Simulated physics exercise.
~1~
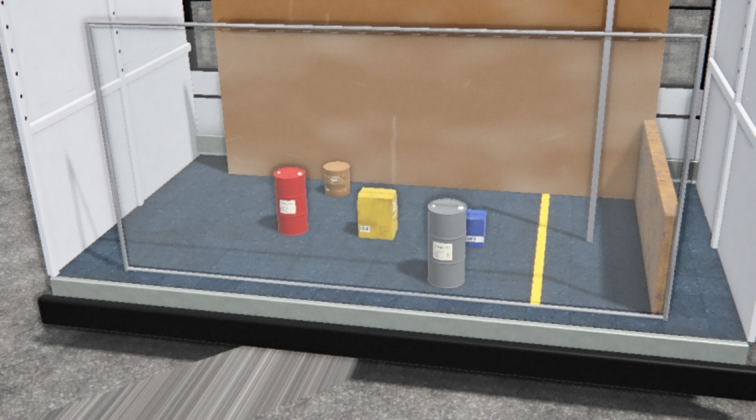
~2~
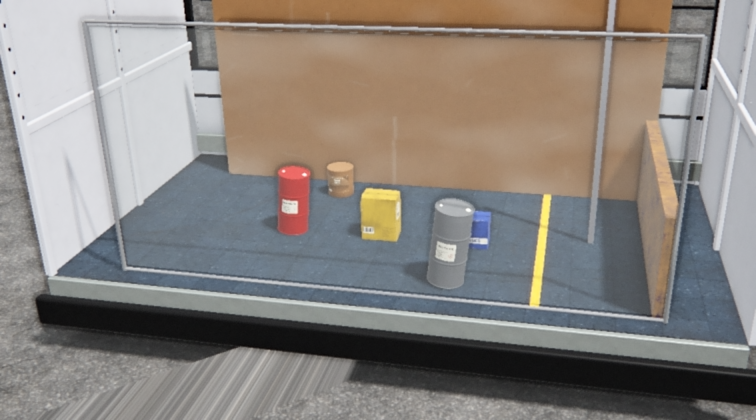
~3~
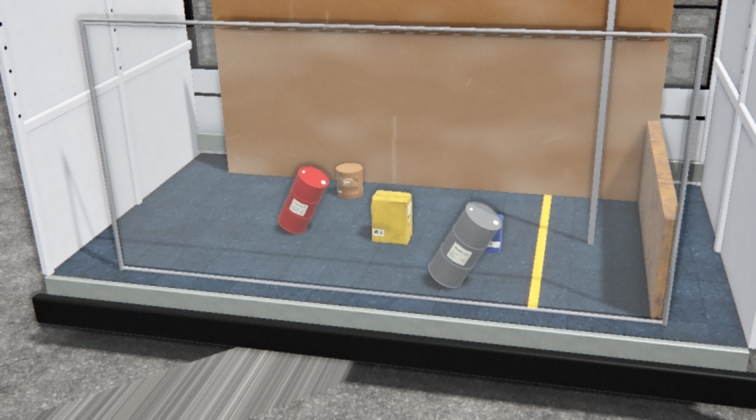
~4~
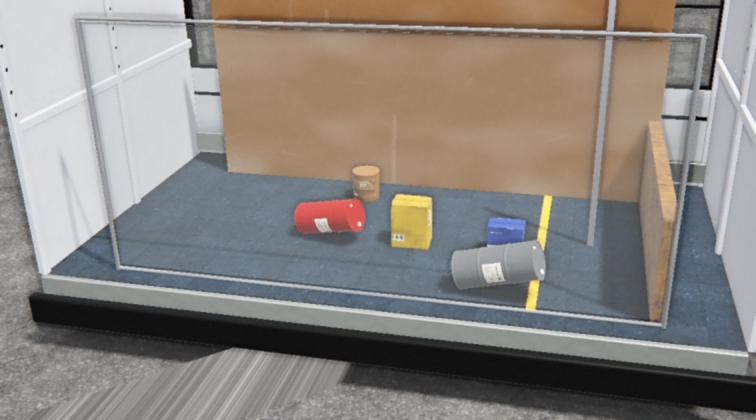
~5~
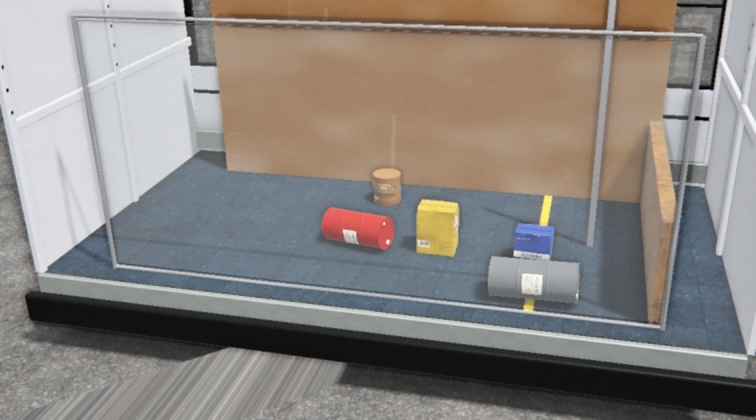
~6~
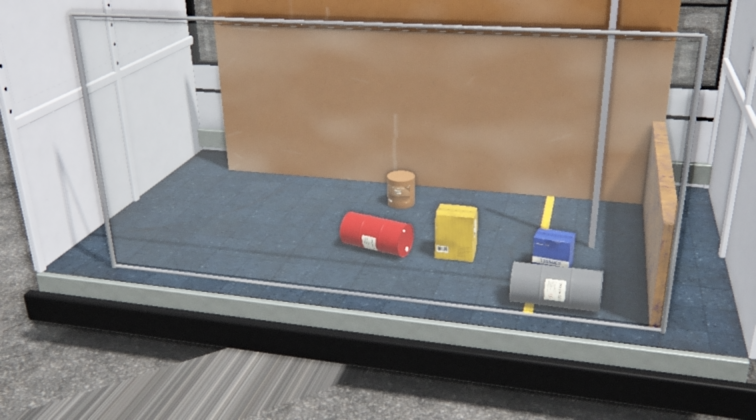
A red drum and a larger grey drum stand upright on the blue floor of an open-sided bay, seen from slightly above, between white walls and a brown back panel. A yellow pack sits between them, with a brown bucket behind and a blue carton partly hidden by the grey drum. Both drums lean right and topple onto their sides while the other items slide right, staying upright. Everything keeps shifting right, and the grey drum and blue carton cross the yellow floor line. The red drum, yellow pack and bucket end up short of it.
